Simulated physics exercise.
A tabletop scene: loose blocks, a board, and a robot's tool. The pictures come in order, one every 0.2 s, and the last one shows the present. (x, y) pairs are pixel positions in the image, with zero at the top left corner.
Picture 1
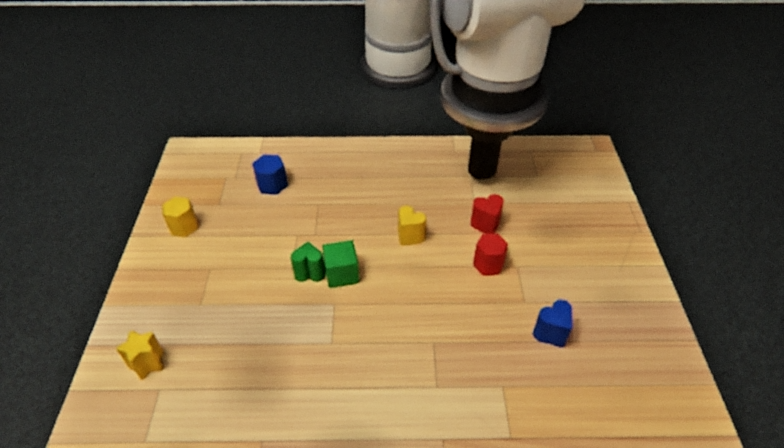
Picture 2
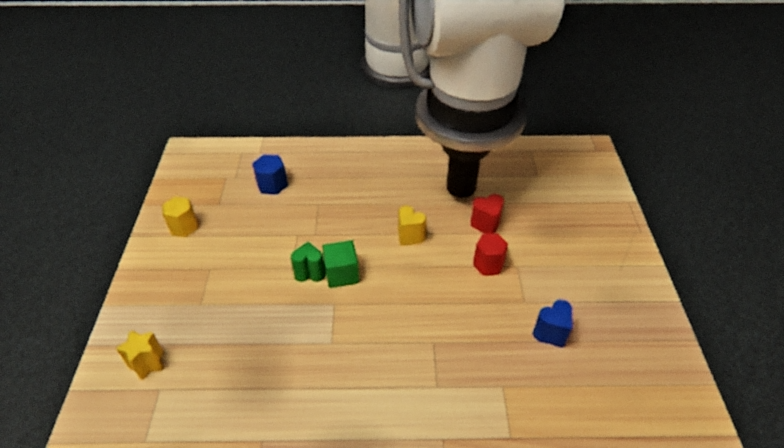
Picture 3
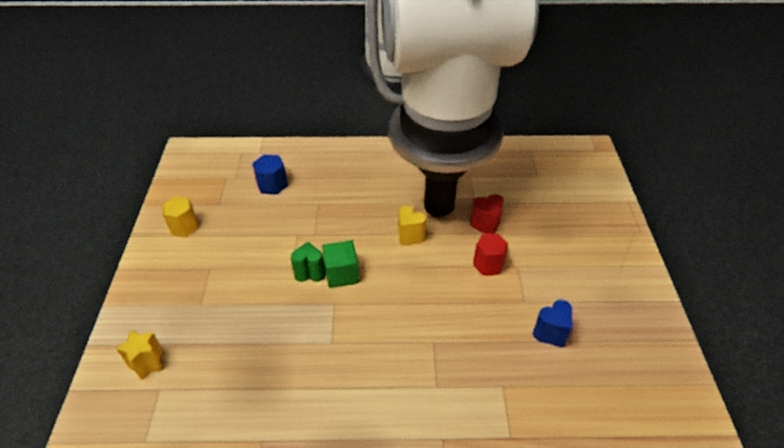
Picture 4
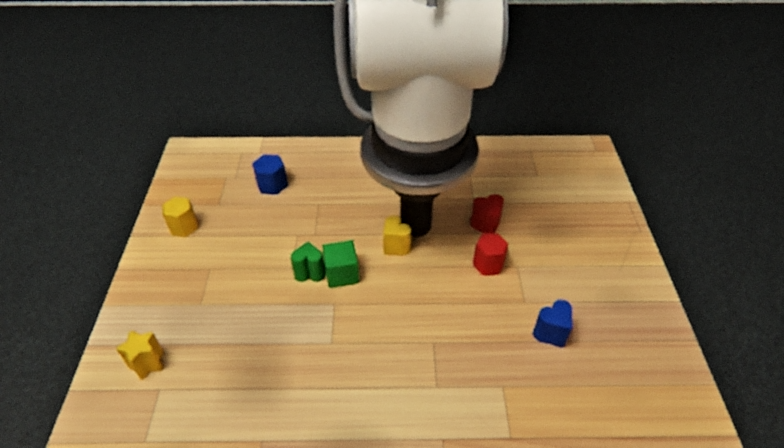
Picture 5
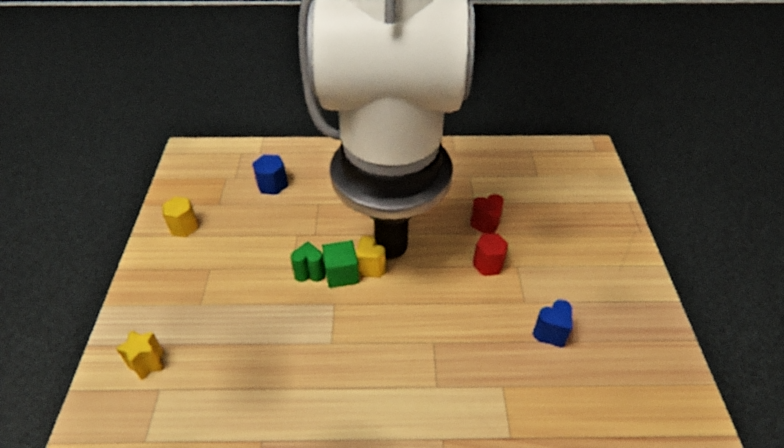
The robot's tool moves down and left, pushing the yellow heart toward the green square block.
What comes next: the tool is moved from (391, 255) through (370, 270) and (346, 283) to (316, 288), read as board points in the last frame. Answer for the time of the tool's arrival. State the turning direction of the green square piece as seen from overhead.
The block turns clockwise.
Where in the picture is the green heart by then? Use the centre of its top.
The point I'd pick in the picture is (266, 250).
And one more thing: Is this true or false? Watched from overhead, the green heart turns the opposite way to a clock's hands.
False.
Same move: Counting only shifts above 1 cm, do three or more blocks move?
Yes, I think so.
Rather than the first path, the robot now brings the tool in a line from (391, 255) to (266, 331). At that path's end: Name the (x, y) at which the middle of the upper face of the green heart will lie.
The middle of its upper face should be somewhere near (269, 254).
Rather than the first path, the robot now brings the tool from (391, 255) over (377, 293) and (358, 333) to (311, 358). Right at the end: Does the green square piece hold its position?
Answer: No.
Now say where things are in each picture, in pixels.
Lower end of the tool (482, 171), tops of blocks, green heart (306, 252), green square piece (340, 253), yellow heart (411, 215), in the first picture.
Tool (461, 189), blocks as before, in the second picture.
Tool (439, 207), blocks as before, in the third picture.
Tool (416, 227), yellow heart (396, 225), in the fourth picture.
Tool (391, 247), green heart (306, 252), green square piece (339, 253), yellow heart (369, 247), in the fifth picture.
What follows on the original path. Halfway along, tool (358, 270); green heart (283, 254), turned 60° clockwise; green square piece (306, 269), turned 25° clockwise; yellow heart (336, 273).
At the end, tool (315, 280); green heart (266, 250), turned 105° clockwise; green square piece (273, 275), turned 45° clockwise; yellow heart (312, 291), turned 55° anticlockwise.
